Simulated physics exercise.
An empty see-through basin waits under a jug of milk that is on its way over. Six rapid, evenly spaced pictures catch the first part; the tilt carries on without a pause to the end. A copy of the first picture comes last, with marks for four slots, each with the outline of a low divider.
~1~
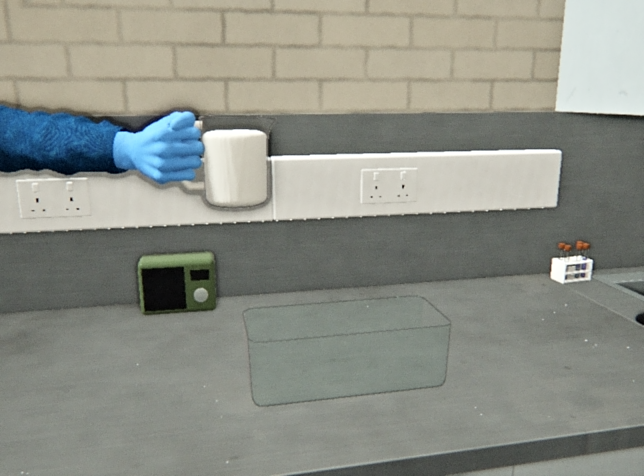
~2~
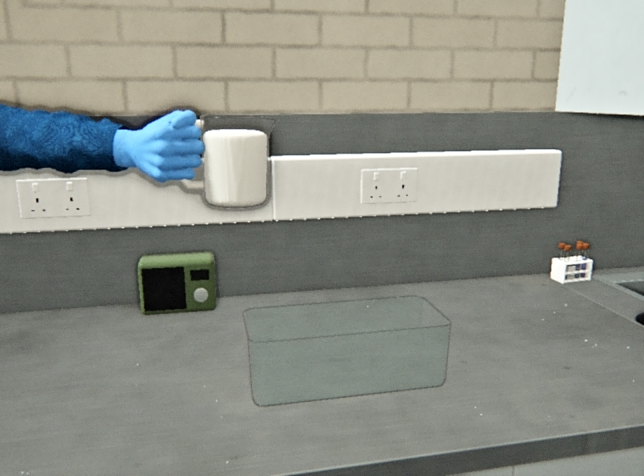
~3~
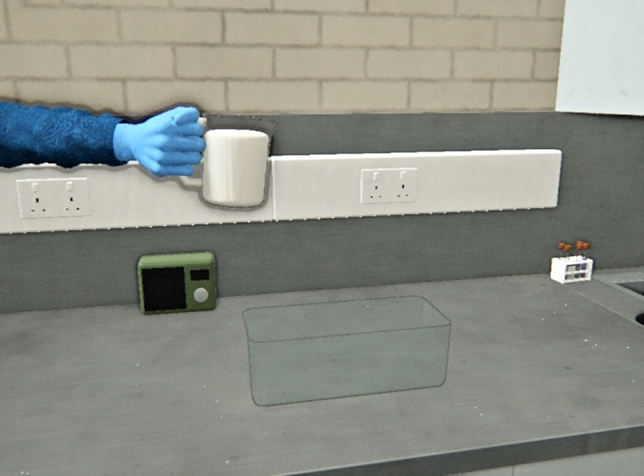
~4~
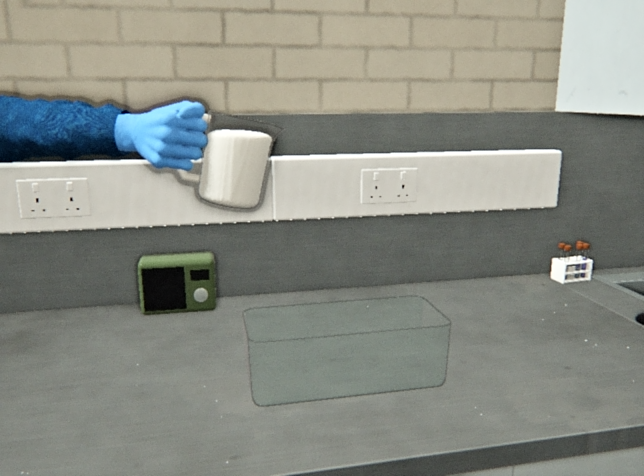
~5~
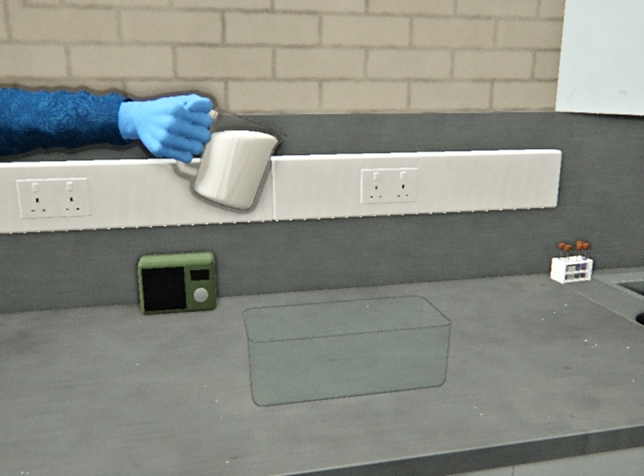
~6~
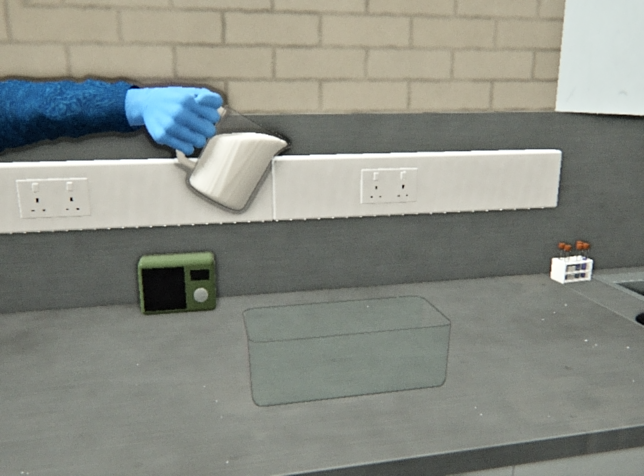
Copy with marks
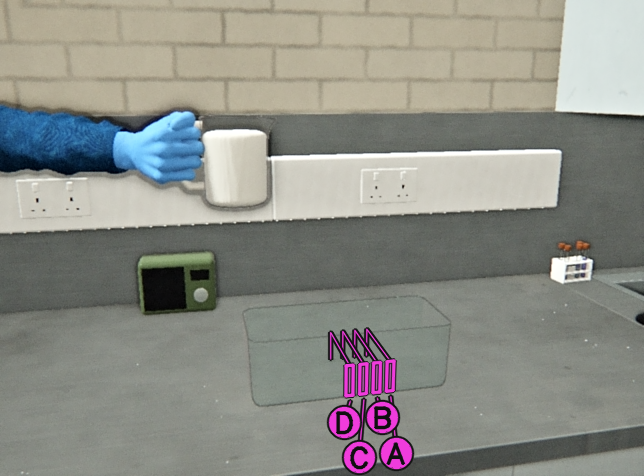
A blue-gloved hand in a fuzzy blue sleeve held a white jug upright above an empty see-through basin on a grey counter, then gradually tilted it to the right, with nothing coming out.
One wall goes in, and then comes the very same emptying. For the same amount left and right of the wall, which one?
Go for C.
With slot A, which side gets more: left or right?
More ends on the left.
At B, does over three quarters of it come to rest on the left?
Yes.
On the marked copy, A at (390, 396); B at (377, 397); C at (363, 399); D at (350, 401).
For slot A, about 89 % ends left of the wall and 4 % right of it; 7 % is lost outside.
For slot B, about 84 % ends left of the wall and 6 % right of it; 9 % is lost outside.
For slot C, about 56 % ends left of the wall and 39 % right of it; 4 % is lost outside.
For slot D, about 15 % ends left of the wall and 80 % right of it; 6 % is lost outside.
